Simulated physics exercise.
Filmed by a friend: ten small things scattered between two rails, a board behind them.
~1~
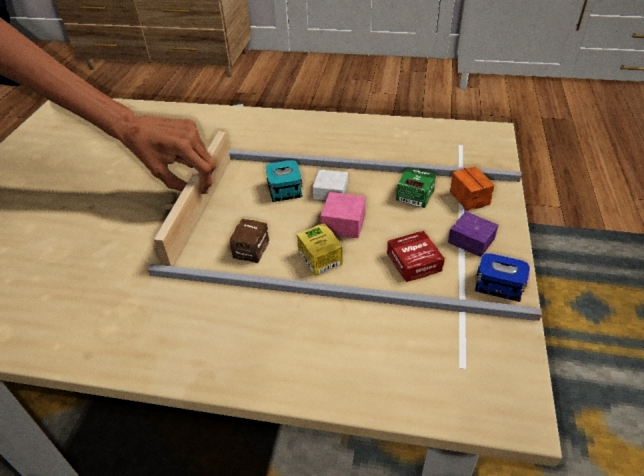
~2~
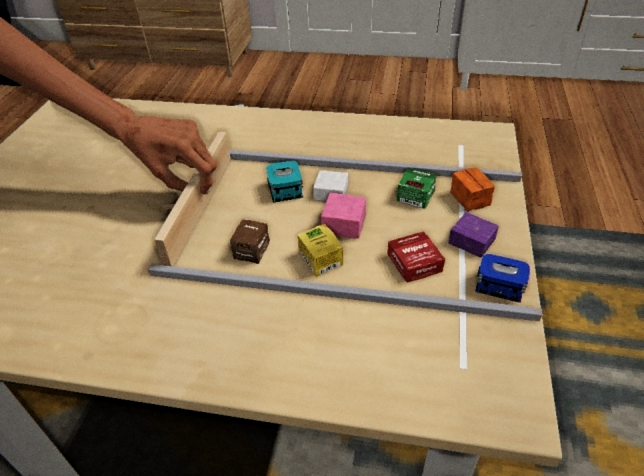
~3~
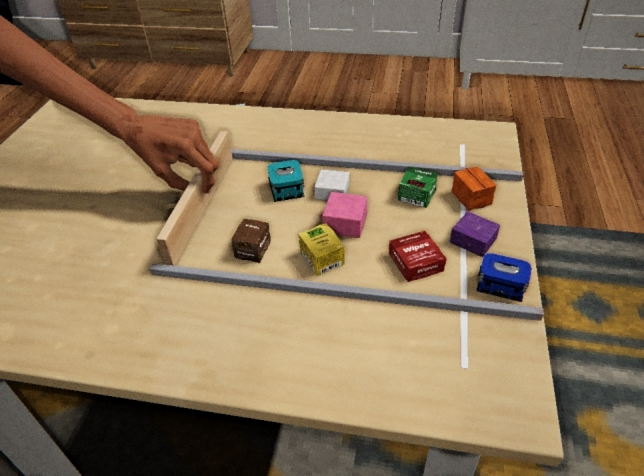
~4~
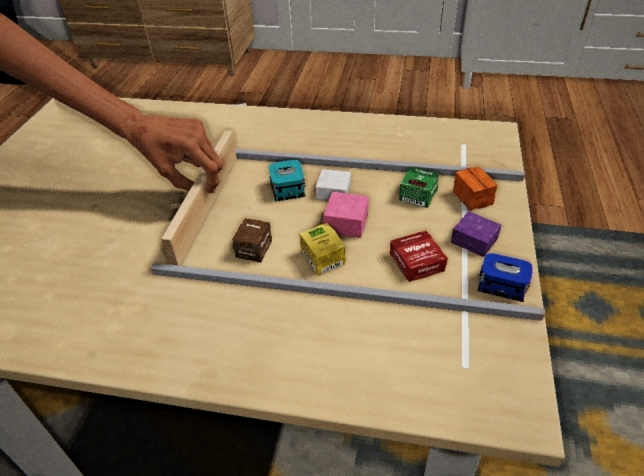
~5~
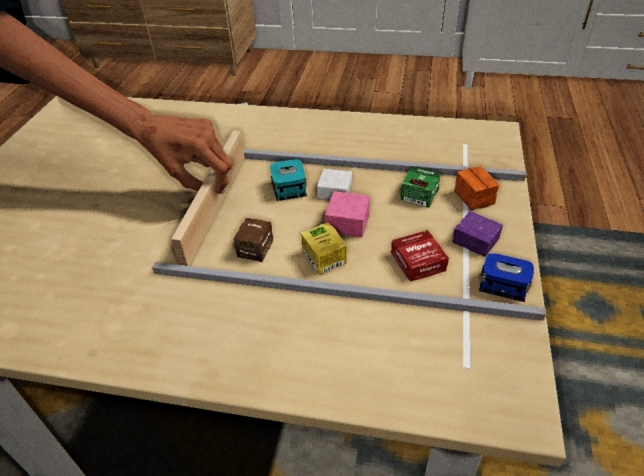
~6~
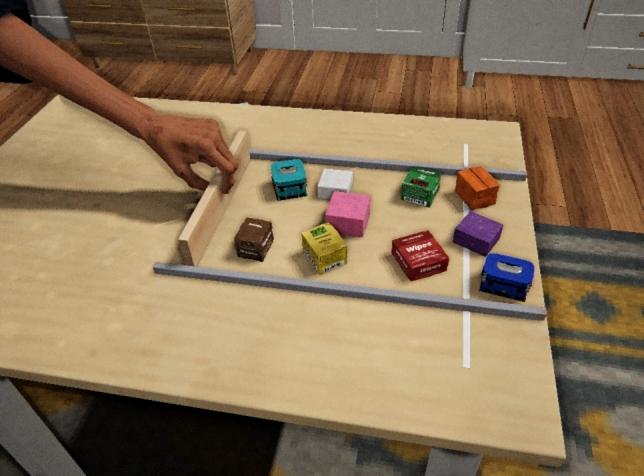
To begin with, a hand holds a wooden board upright at the left of a table, behind ten small boxes and blocks scattered between two grey rails. The hand then slides the board slightly to the right, toward the brown and teal boxes, while the scattered items stay where they are.
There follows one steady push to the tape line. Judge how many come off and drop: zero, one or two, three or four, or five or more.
I expect three or four pieces to come off the table.
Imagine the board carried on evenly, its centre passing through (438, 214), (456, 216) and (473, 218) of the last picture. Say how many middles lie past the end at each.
2; 4; 4.
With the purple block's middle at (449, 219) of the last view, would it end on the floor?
From that start the object is safe.
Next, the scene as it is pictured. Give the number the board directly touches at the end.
3.
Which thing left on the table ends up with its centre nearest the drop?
That's the purple block.
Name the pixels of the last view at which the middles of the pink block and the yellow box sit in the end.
Look around (488, 227) for the first and around (518, 275) for the second.
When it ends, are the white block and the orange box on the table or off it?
White block keeps its place; orange box is gone.
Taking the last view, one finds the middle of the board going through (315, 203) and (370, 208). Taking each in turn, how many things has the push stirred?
At the first spot the count is 4, and at the second it is 8.
Soon after, none off yet; blue case at rest near (507, 277); purple block at rest near (478, 233); orange box at rest near (477, 188).
Then, none off yet; blue case at rest near (507, 277); purple block at rest near (478, 233); orange box moving near (484, 189).
Further on, none off yet; blue case tipped well over near (566, 289); purple block moved a little near (492, 233); orange box tipped well over near (548, 198).
At rest, the number that fall off is three or four; fallen, green box, red box, orange box and blue case.
